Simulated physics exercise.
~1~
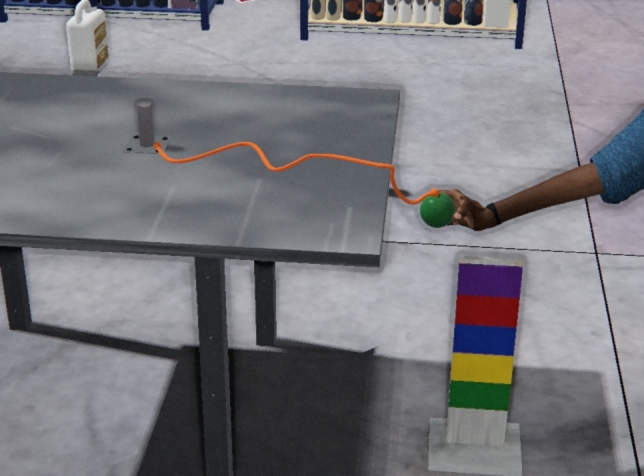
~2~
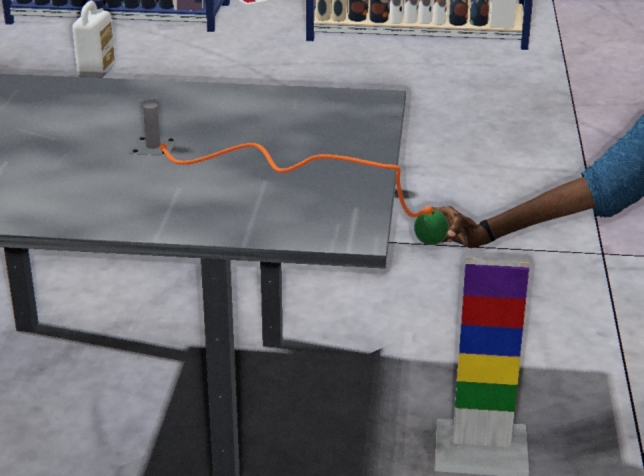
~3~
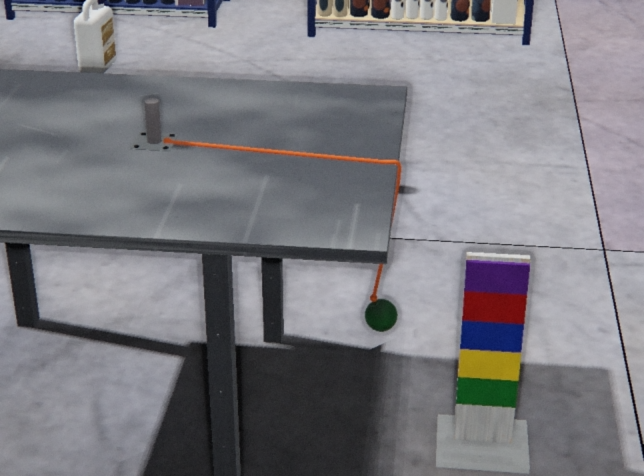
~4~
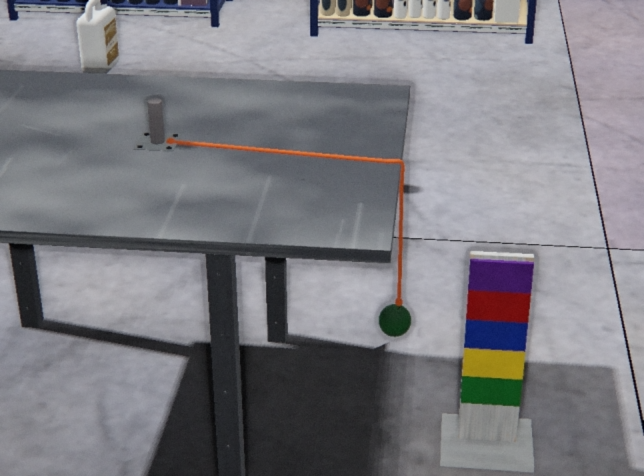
We see a hand holding a green ball, tied by an orange cord to a post on a table, beside a striped colour scale. The hand lets go and the ball drops down and left, pulling the cord taut, then hangs below the edge, level with the blue band.
